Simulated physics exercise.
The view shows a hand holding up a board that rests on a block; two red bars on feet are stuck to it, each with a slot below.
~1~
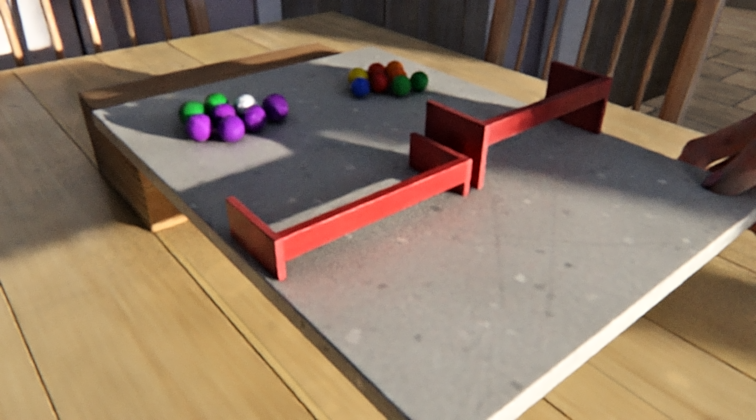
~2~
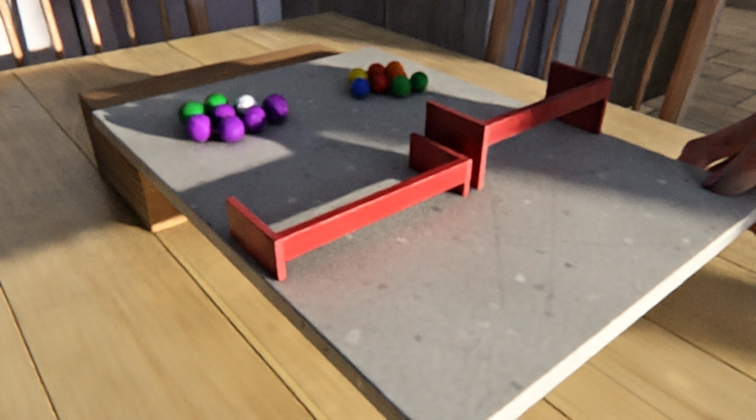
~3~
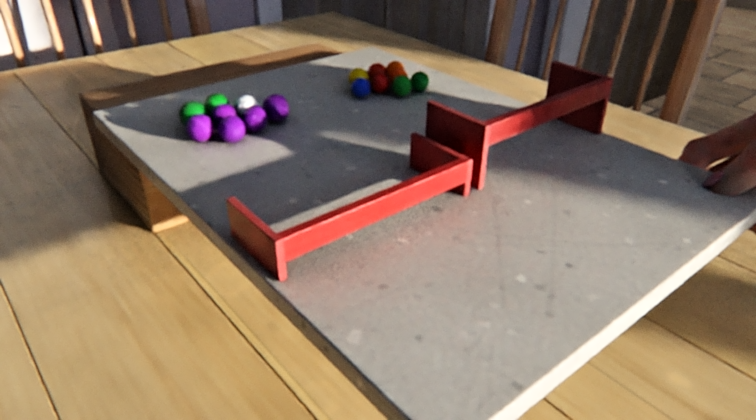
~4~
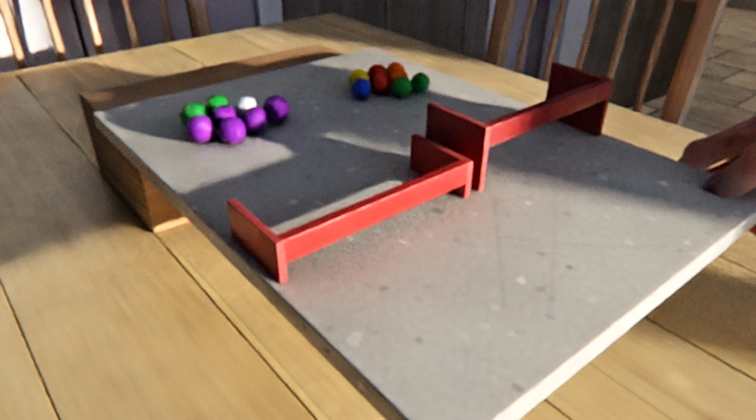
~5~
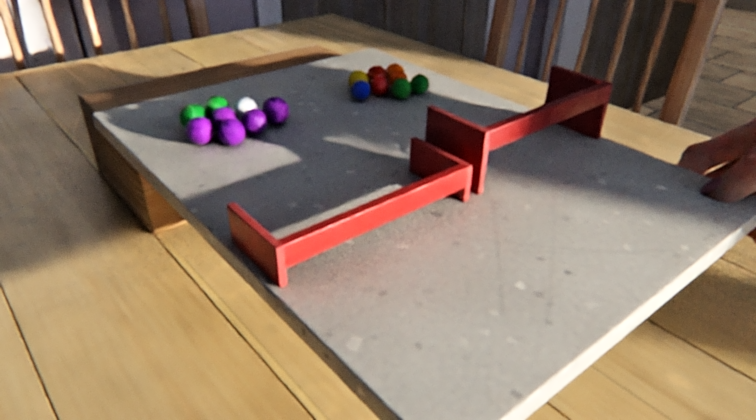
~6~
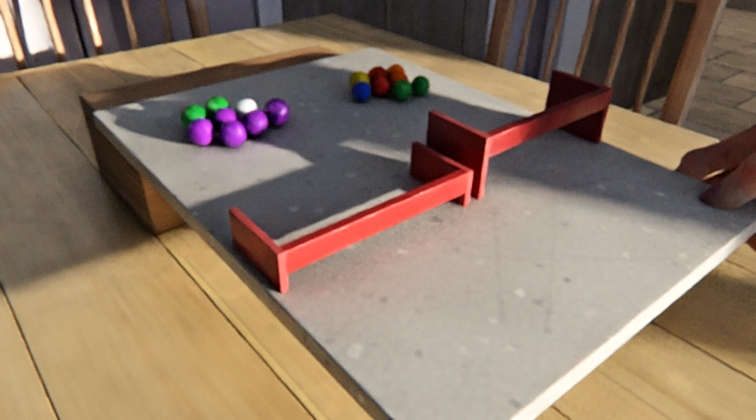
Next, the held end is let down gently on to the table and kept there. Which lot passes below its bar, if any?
One by one: The front lot is caught, the back lot escapes.
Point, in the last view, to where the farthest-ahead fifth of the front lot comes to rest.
Its centre ends up somewhere around (356, 285) in the last picture.
Then, 0.34 s past the last view, board sloping at 8°; front lot on its way down; back lot on its way down.
Then, 0.71 s past the last view, board sloping at 13°; front lot has reached its gate; back lot has reached its gate.
Then, 1.14 s past the last view, board resting at 14°; front lot has reached its gate; back lot all past its gate.
Finally, board resting at 14°; front lot gathered behind its gate; back lot all past its gate.
